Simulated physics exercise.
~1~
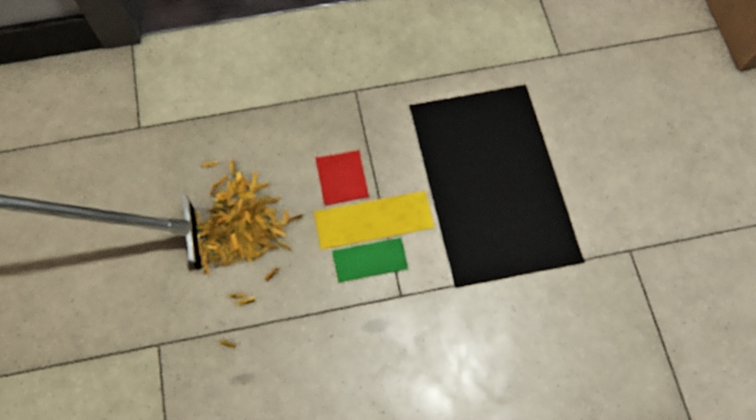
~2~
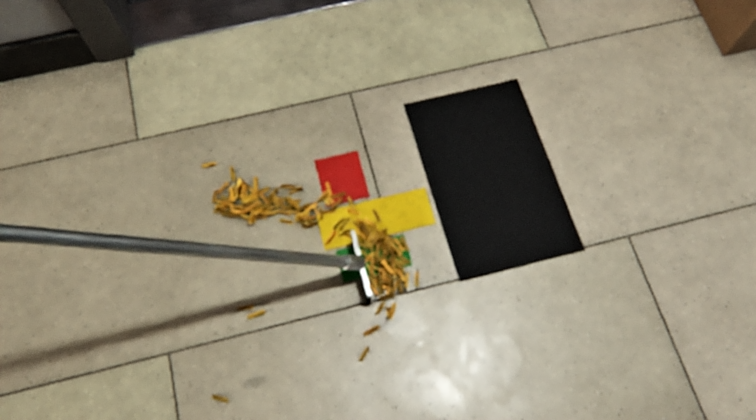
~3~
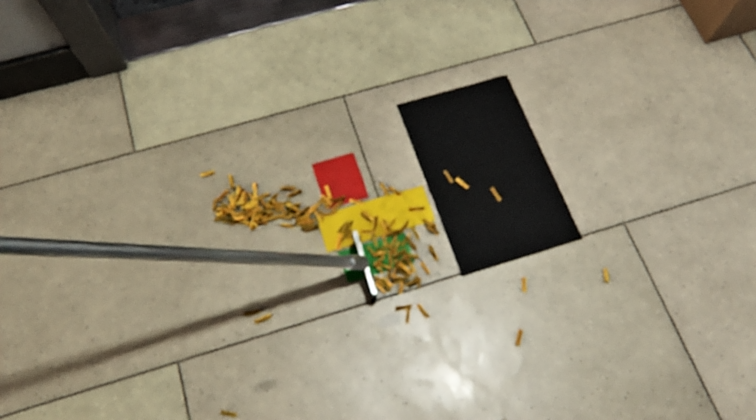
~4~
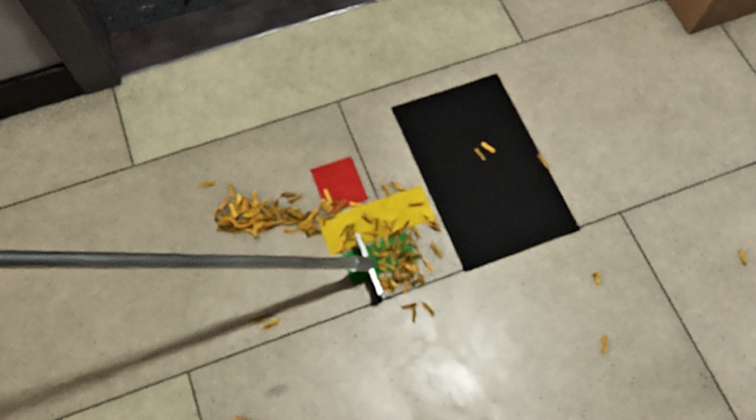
On a tiled floor, a squeegee pushes pasta right, scattering pieces across and beyond colored mats.
